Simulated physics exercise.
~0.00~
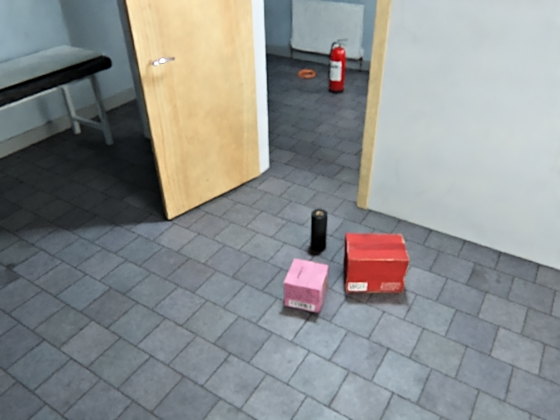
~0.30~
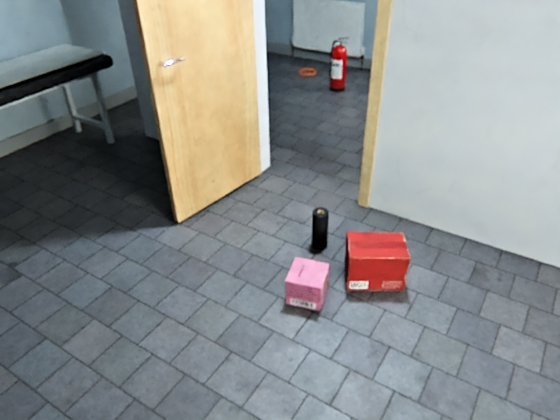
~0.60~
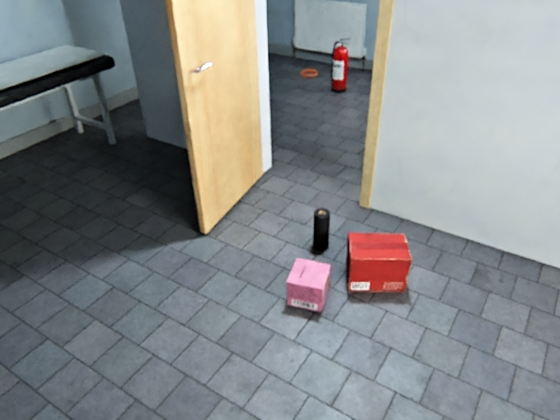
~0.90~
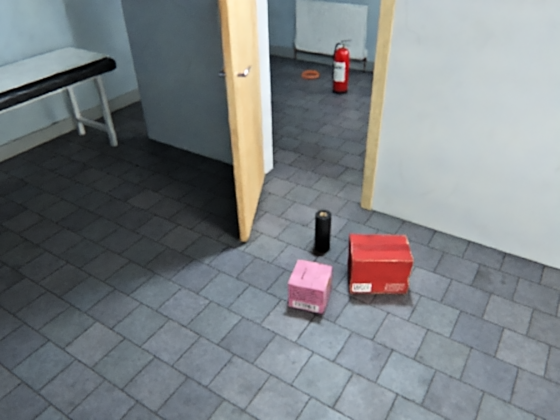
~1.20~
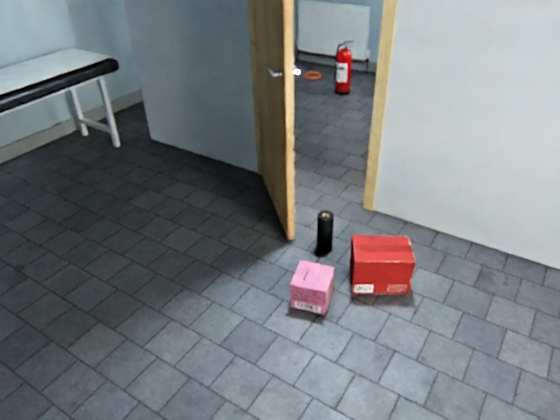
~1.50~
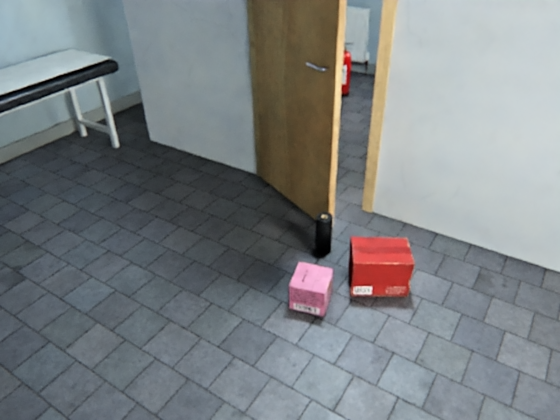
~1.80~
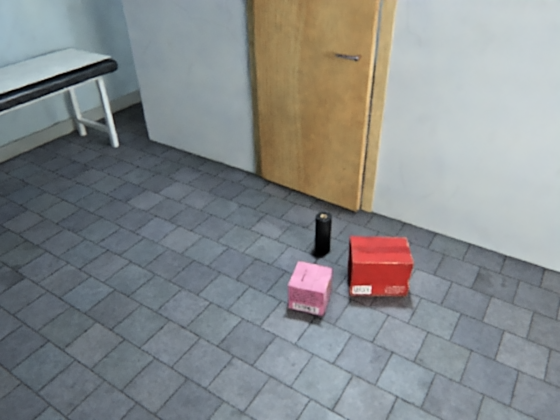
A wooden door slowly swings shut behind a black roll, pink box and red box.
